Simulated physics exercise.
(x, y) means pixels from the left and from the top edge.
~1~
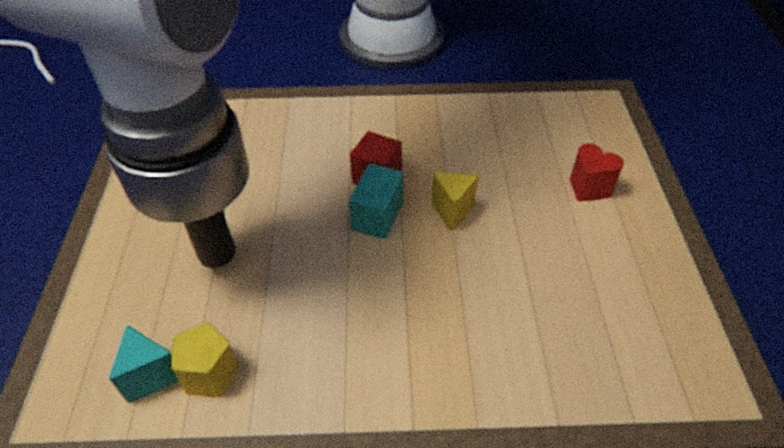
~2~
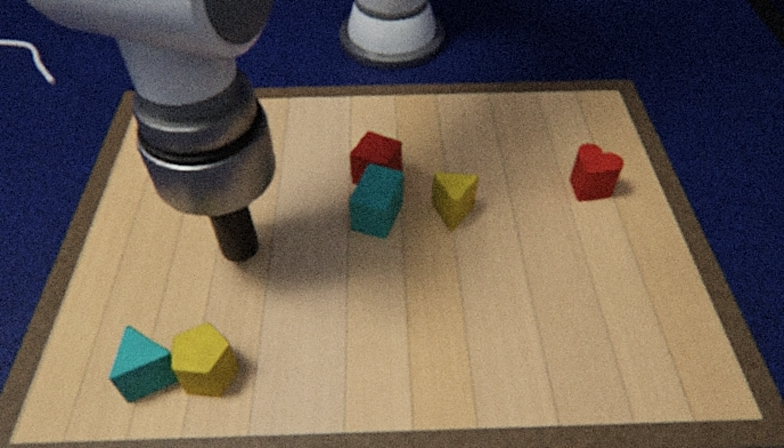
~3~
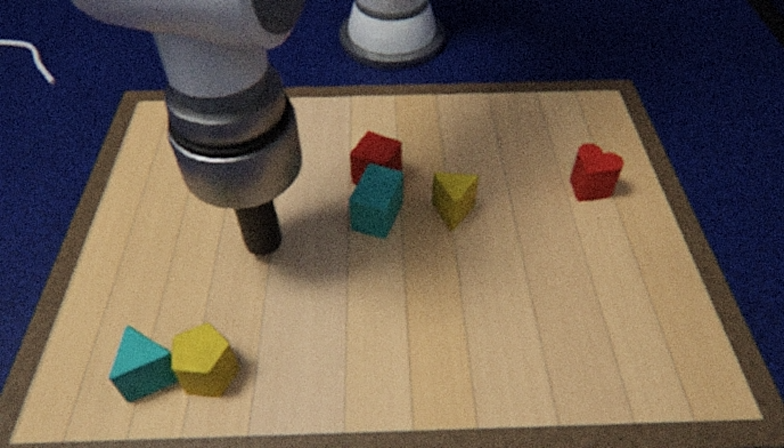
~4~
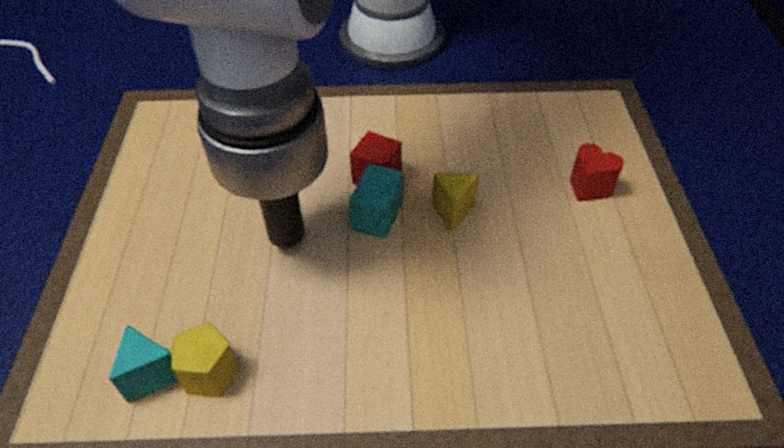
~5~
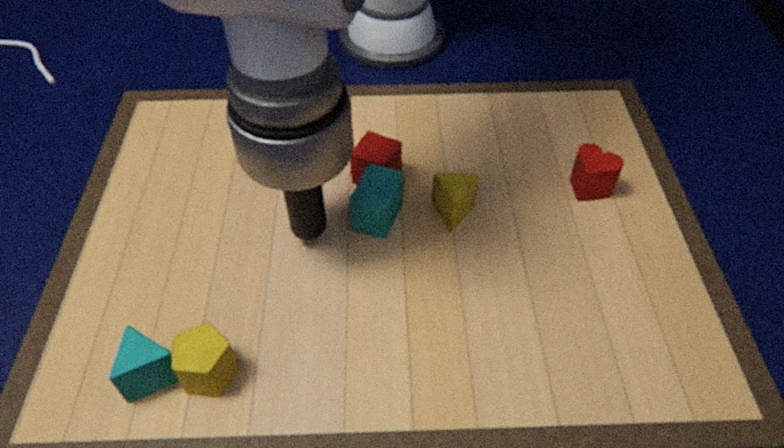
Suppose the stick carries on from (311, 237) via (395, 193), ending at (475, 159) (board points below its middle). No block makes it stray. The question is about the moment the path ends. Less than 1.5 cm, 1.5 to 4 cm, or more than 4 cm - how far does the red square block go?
The red square block moves 1.5-4 cm.
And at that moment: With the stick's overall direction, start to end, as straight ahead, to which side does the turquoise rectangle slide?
Shifted right.
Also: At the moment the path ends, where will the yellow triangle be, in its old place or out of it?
The block moves away from its spot.
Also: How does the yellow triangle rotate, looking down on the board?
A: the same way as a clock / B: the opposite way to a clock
Choice A: The same way as a clock.
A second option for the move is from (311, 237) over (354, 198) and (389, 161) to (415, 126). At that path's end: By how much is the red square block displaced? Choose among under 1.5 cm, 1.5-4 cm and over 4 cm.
Shift of over 4 cm.
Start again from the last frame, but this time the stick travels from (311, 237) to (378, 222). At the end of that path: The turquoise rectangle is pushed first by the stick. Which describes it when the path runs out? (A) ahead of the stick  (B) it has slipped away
The correct letter is A.
What follows on the original path. One third of the way, stick (368, 196); turquoise rectangle (403, 185).
Two thirds of the way, stick (423, 170); red square block (386, 136), turned 55° anticlockwise; turquoise rectangle (424, 185), turned 30° clockwise; yellow triangle (471, 183), turned 25° clockwise.
At the end, stick (476, 148); red square block (386, 136), turned 55° anticlockwise; turquoise rectangle (424, 185), turned 30° clockwise; yellow triangle (471, 183), turned 25° clockwise.
